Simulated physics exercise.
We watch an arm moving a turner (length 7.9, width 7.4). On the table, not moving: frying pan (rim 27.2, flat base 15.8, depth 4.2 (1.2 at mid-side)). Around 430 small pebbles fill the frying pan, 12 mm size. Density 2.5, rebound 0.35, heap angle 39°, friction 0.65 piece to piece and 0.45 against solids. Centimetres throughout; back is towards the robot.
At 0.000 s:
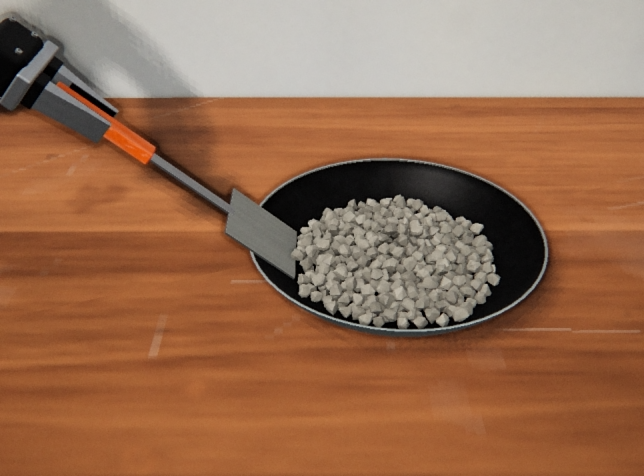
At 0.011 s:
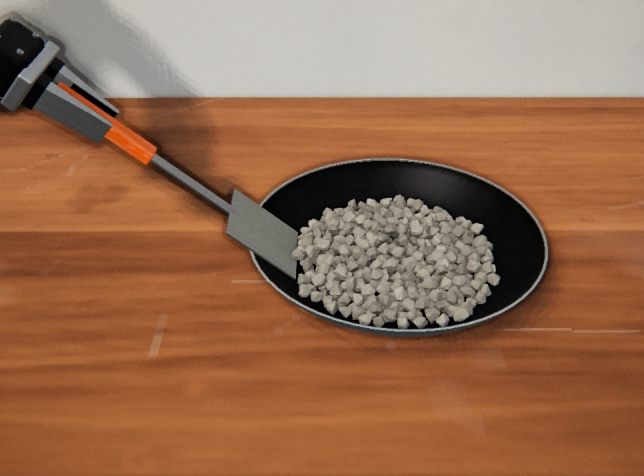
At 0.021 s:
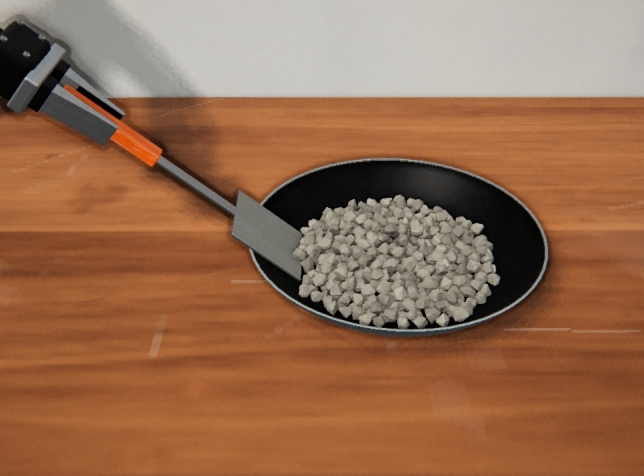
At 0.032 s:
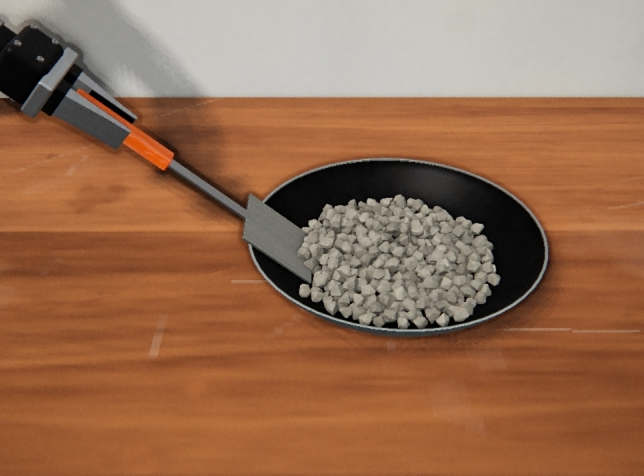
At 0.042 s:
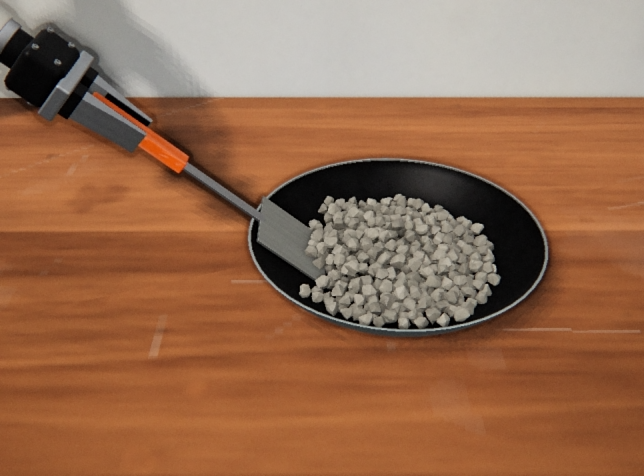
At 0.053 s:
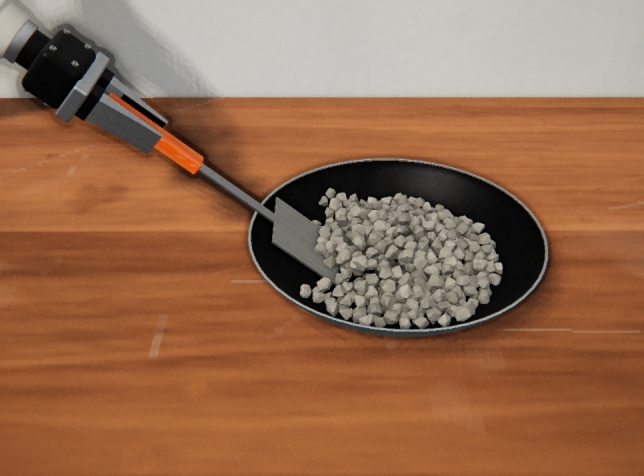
A robotic arm held a gray turner with an orange handle at the left side of a black frying pan, then slid it slowly rightward into the small gray pebbles, nudging a few aside.
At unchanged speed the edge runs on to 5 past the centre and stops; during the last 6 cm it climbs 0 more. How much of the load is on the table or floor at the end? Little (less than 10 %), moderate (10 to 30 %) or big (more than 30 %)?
A little share, less than 10 %, ends on the table or floor.
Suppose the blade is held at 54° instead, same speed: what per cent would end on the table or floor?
It would be near 5 per cent.
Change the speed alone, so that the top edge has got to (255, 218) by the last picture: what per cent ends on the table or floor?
Some 0 per cent.
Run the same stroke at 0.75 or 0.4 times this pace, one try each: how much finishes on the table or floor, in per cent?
Some 5 and 5 per cent.
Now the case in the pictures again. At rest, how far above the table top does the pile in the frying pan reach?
About 5.5 cm.
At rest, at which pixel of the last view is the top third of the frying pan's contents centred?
Around (487, 241).
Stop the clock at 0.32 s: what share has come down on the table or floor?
Some 5 per cent.
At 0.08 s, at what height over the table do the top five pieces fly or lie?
About 6 cm.
After 0.08 s, sloping 41°, highest piece 7 above the table; 431 in the frying pan.
After 0.10 s, sloping 41°, highest piece 9 above the table; 431 in the frying pan.
After 0.32 s, sloping 41°, highest piece 6 above the table; 413 in the frying pan, 16 on the table or floor, 2 on the blade or in flight.
After 1.37 s, sloping 41°, highest piece 5 above the table; 413 in the frying pan, 18 on the table or floor.
At rest, 413 in the frying pan, 18 on the table or floor. That is 4 % on the table or floor.
